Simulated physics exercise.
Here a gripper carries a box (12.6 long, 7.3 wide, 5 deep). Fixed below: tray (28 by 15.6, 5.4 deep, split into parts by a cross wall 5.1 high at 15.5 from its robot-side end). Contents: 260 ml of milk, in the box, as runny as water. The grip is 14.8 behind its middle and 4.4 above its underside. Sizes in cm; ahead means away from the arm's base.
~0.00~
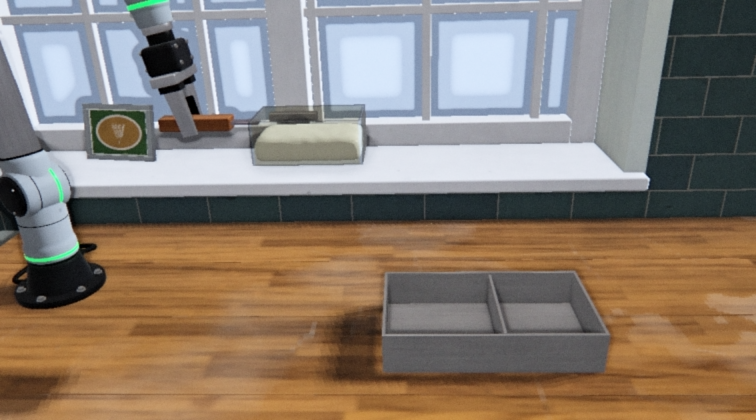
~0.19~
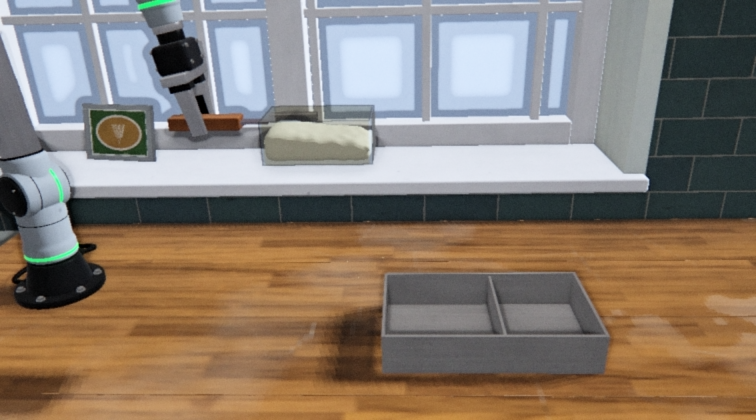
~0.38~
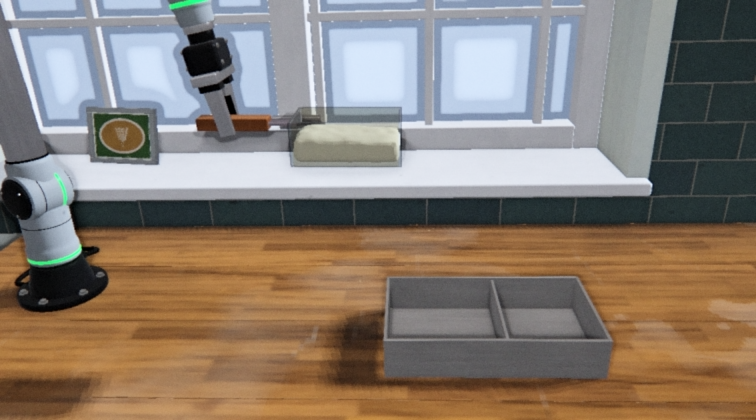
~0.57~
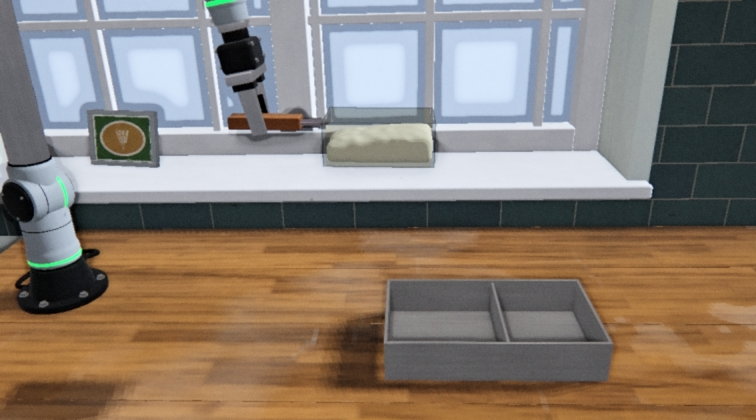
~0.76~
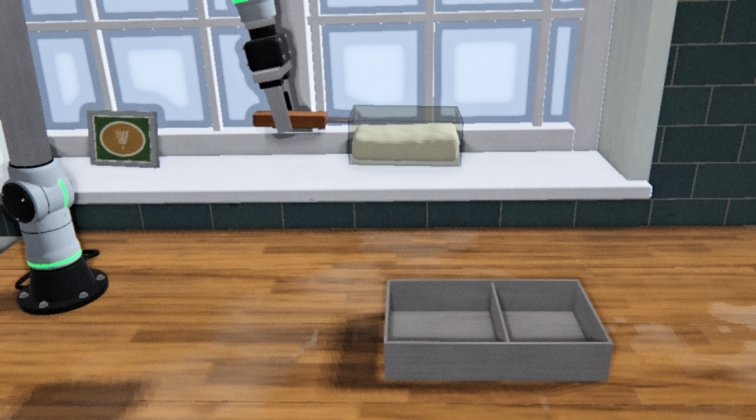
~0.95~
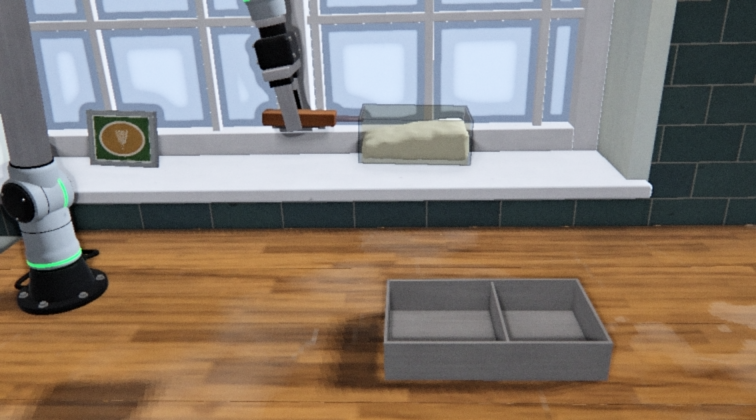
A grey and black robot arm with glowing green rings stands at the left of a wooden counter, seen from a fixed view facing a window. It grips a brown handle on a clear box of pale milk above the white sill, near a small framed picture, with a grey divided tray on the counter. The arm carries the box rightward, slowing late, as the milk's surface shifts unevenly.
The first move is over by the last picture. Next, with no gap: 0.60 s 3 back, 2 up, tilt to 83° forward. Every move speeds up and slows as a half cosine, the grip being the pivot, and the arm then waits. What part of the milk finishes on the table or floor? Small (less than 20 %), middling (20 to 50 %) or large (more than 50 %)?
Share on the table or floor: Large (more than 50 %).
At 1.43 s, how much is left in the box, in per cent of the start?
Near 40 %.
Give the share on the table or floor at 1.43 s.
Some 0 per cent.
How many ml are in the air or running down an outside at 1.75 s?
Some 35 ml.
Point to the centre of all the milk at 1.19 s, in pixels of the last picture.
Near (405, 189).
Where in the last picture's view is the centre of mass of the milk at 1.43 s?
Around (362, 285).
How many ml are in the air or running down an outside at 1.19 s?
About 5 ml.
After 1.19 s, tilted 30° forward, liquid up to 26 above the table; 255 ml in the box, 5 ml in the air or running down outside.
After 1.43 s, tilted 75° forward, liquid up to 18 above the table; 100 ml in the box, 100 ml in the robot-side part, 60 ml in the air or running down outside.
After 1.75 s, tilted 83° forward, liquid up to 53 above the table; 95 ml on the table or floor, 80 ml in the robot-side part, 45 ml in the box, 5 ml in the far-side part, 35 ml in the air or running down outside.
After 2.55 s, tilted 83° forward, liquid up to 15 above the table; 155 ml on the table or floor, 80 ml in the robot-side part, 20 ml in the box, 5 ml in the far-side part.
At rest, 155 ml on the table or floor, 80 ml in the robot-side part, 20 ml in the box, 5 ml in the far-side part. That is 60 % on the table or floor.
